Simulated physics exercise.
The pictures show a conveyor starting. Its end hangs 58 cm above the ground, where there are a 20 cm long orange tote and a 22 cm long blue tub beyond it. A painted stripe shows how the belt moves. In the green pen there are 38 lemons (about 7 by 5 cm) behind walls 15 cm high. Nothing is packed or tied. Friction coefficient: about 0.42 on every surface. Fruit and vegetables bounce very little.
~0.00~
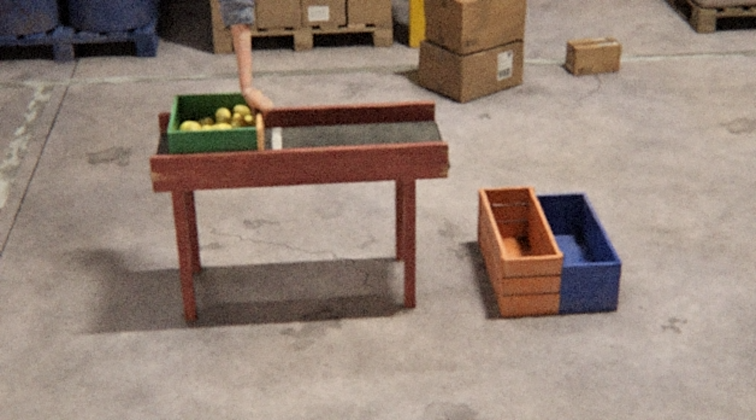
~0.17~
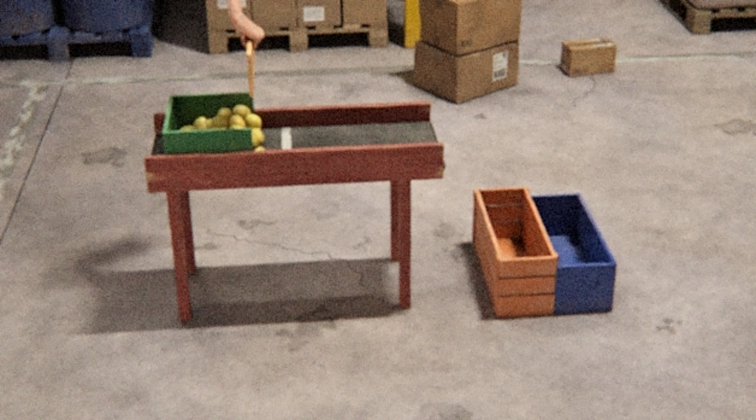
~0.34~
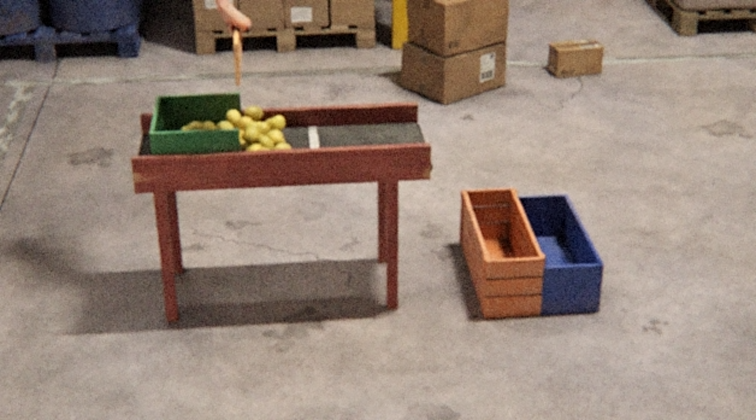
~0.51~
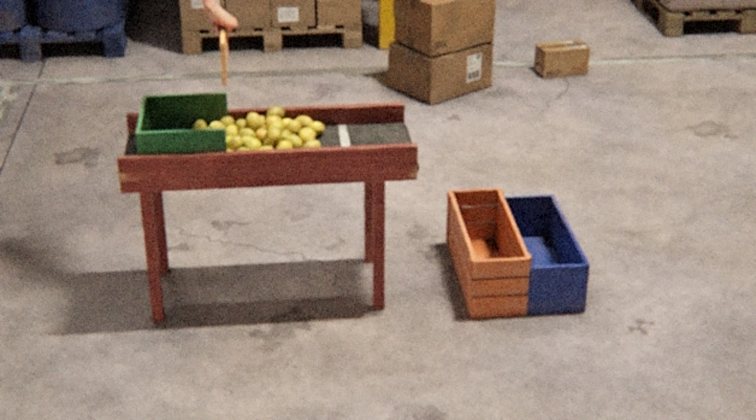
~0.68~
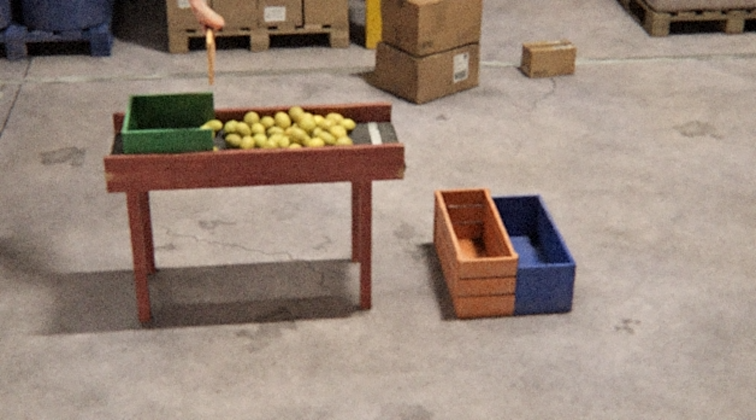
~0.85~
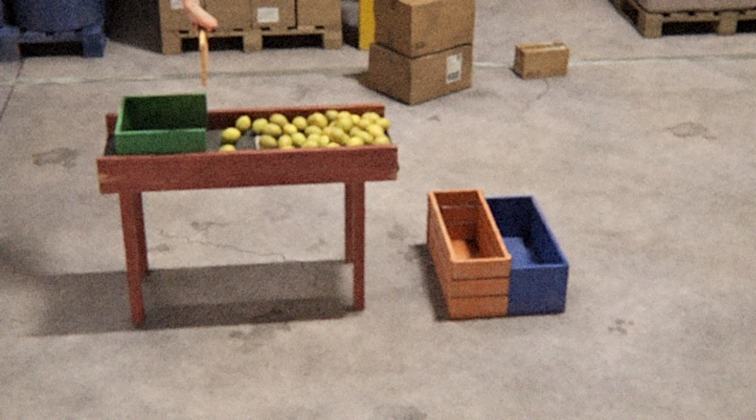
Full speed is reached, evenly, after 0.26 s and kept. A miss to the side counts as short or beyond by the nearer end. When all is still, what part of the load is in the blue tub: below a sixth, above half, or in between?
In the end less than a sixth of them are in the blue tub.
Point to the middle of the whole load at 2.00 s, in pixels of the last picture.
Near (468, 263).
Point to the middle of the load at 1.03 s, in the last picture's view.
Around (374, 134).
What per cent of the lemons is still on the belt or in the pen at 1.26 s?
Some 25 per cent.
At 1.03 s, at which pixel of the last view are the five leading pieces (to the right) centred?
Around (423, 154).
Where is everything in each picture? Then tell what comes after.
In the first picture (we follow the rim corner now nearest the camera), green pen at (172, 132); blue tub at (565, 265); belt has run 0 cm; nothing out yet.
In the second picture, green pen at (167, 132); belt has run 5 cm.
In the third picture, green pen at (154, 133); belt has run 19 cm; 15 out.
In the fourth picture, green pen at (140, 132); belt has run 35 cm; 27 out.
In the fifth picture, green pen at (126, 132); belt has run 51 cm; 35 out, the lowest lemon at (277, 142).
In the sixth picture, green pen at (119, 133); blue tub at (513, 267); belt has run 66 cm; 38 out, the lowest lemon at (315, 141).
After 1.03 s, 27 on the belt and 11 in the air.
After 1.26 s, 10 in the orange tote, 9 on the belt and 19 in the air.
After 1.59 s, 33 in the orange tote, 1 on the belt and 4 in the air.
Outcome (at 2.00 s), 38 in the orange tote. Asked share, 0 of 38, 0 per cent.
